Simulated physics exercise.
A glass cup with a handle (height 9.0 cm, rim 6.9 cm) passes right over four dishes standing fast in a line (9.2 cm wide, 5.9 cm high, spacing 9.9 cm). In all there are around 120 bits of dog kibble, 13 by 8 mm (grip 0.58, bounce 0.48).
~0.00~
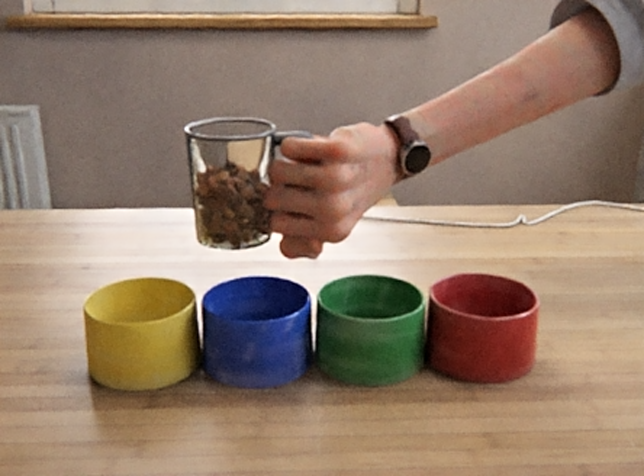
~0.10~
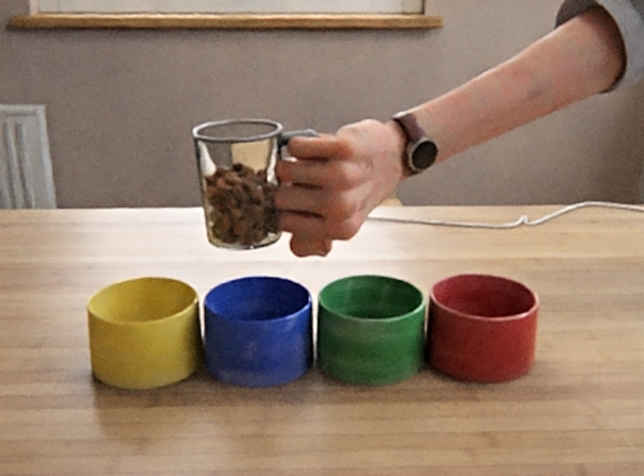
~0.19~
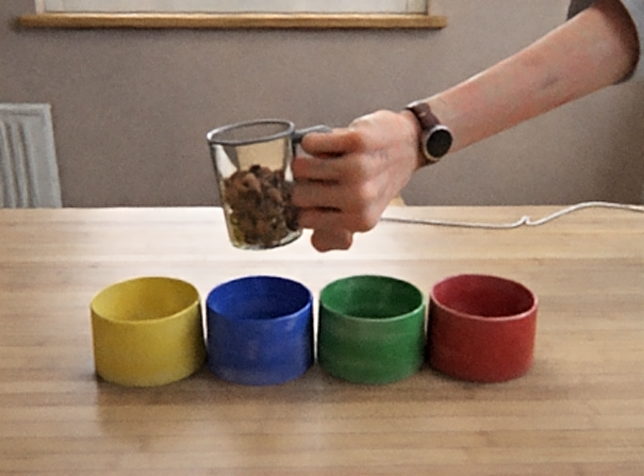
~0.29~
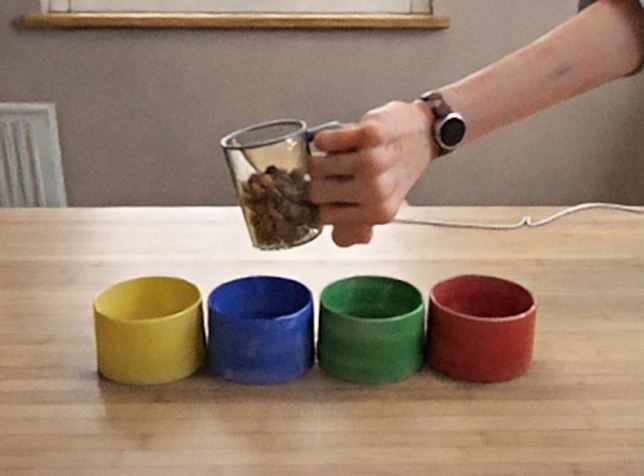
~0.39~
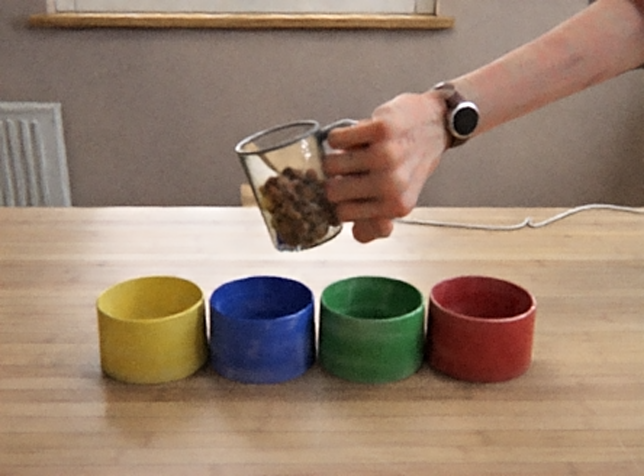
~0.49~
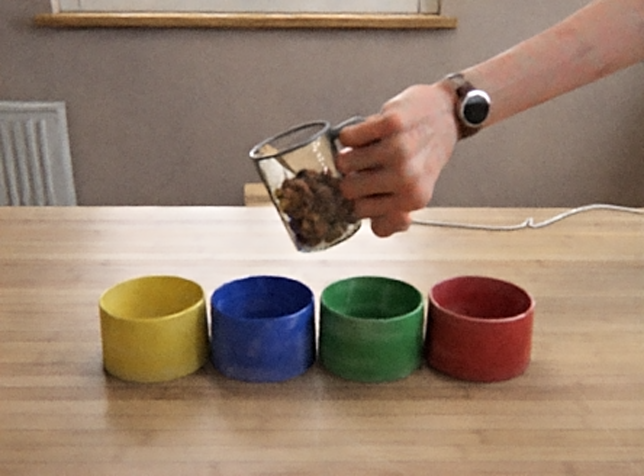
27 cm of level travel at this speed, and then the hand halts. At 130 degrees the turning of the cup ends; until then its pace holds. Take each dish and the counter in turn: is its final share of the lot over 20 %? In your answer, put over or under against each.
Red - over; blue - under; green - under; yellow - under; counter - under.
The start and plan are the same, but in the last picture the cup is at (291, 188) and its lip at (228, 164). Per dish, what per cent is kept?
Final shares - red 0 %, blue 0 %, green 100 %, yellow 0 %.
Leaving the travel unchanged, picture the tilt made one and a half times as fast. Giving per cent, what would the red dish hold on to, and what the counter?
In that case the red dish gets 80 while the counter gets 10.
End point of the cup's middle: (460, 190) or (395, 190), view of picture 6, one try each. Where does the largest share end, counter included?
First try: Green; second try: Green.
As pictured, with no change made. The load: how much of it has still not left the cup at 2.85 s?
About 0 percent of the load.
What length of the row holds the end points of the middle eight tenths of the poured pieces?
Close to 5 centimetres along the dishes.
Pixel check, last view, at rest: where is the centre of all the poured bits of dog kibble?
About (470, 335).
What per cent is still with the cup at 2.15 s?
About 100 %.
Then, at 1.48 s, tilt 72 degrees; cup holds 100 %.
Then, at 2.15 s, tilt 105 degrees; cup holds 100 %.
After 2.85 s, tilt 130 degrees; cup holds 0 %, red 100 %.
At rest (3.3 s), red 100 %, blue 0 %, green 0 %, yellow 0 %, counter 0 %.
